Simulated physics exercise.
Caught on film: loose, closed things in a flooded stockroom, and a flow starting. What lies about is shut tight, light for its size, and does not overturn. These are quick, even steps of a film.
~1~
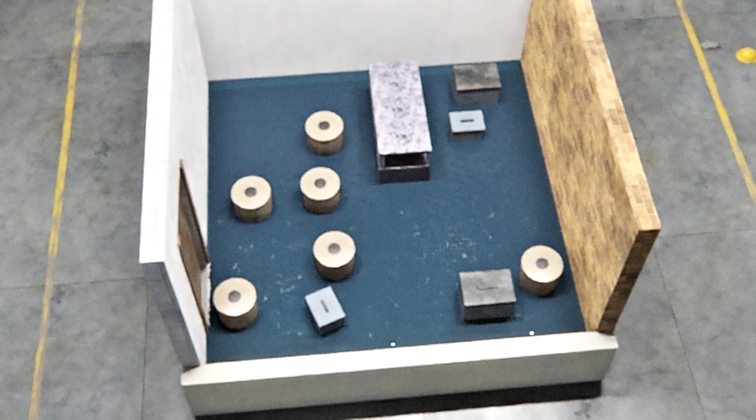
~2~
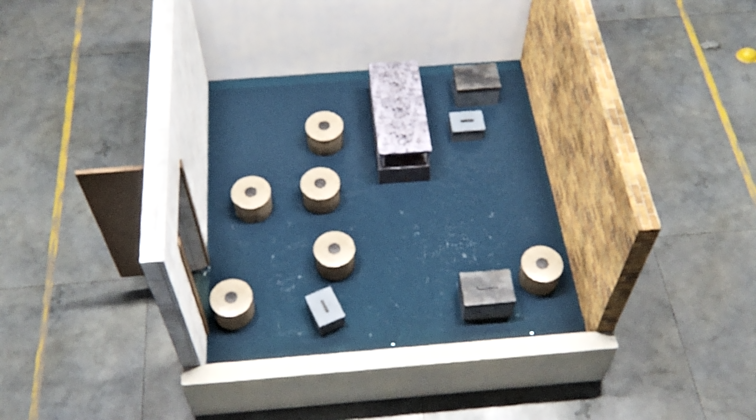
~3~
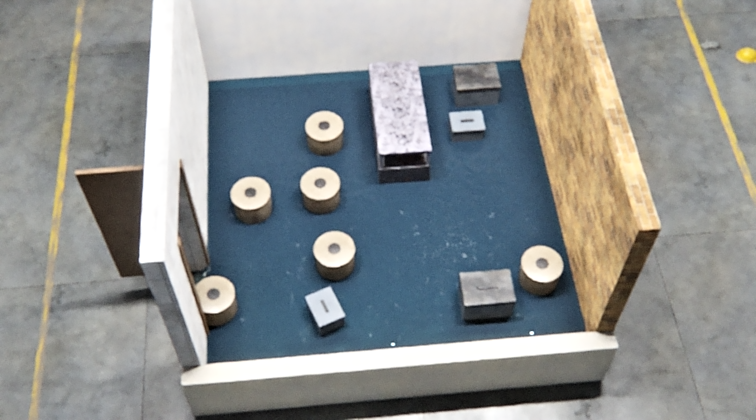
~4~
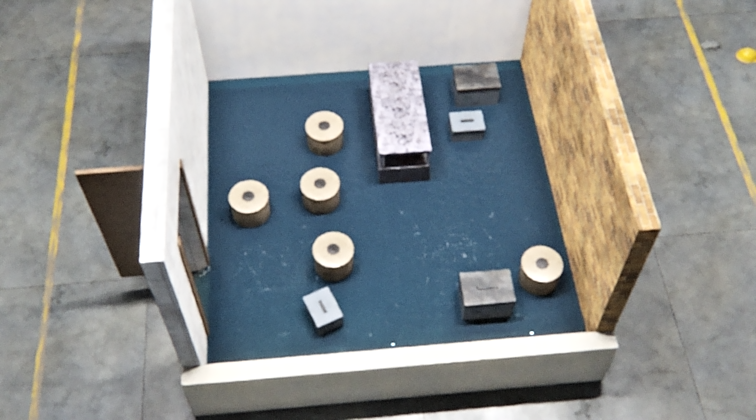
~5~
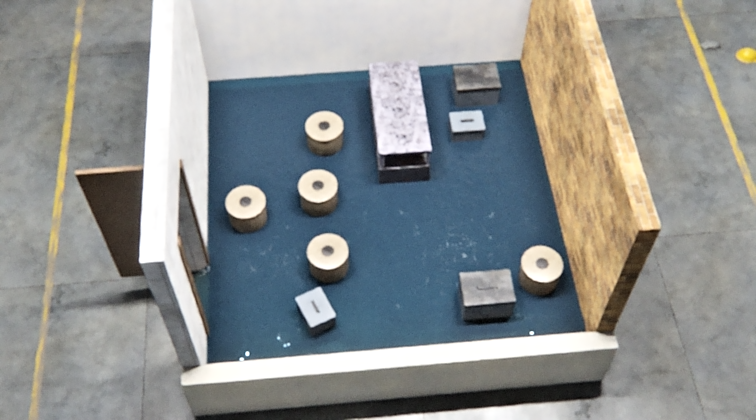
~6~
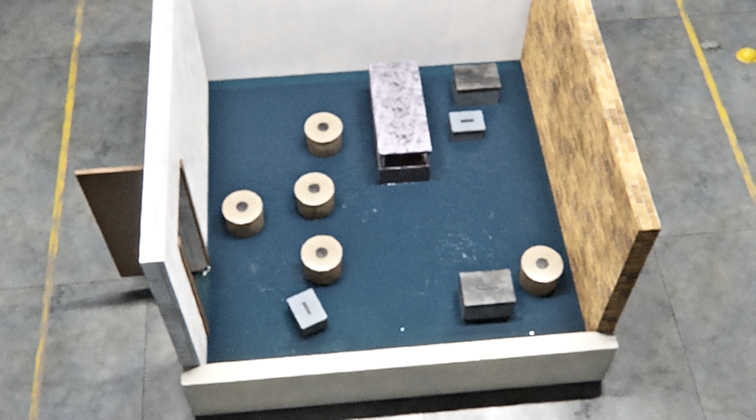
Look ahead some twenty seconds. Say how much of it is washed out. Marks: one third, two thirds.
That comes to from one to two thirds.
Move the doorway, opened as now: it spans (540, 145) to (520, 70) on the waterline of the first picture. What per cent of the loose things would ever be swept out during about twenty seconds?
About 50 per cent.
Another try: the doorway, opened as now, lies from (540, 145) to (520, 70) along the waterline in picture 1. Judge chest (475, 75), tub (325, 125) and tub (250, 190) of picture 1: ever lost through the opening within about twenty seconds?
One after the other: Washed out, inside, inside.
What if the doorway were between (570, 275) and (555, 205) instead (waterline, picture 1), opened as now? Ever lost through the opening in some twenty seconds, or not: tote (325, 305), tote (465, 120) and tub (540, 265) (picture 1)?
As listed: Stays, out, yes.
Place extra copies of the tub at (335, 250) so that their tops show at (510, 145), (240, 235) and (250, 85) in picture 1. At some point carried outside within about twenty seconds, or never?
One after the other: Stays, through, stays.
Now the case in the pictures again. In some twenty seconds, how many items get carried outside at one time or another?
It comes to 5.
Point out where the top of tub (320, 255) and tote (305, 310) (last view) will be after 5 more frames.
Close to (288, 270) and (265, 315).
A moment on, 1 of 10 are out; 9 afloat.
Next, 4 of 10 are out; 6 afloat.
Later, 5 of 10 are out; 5 afloat.
In the end, 5 of 10 are out; 5 afloat.
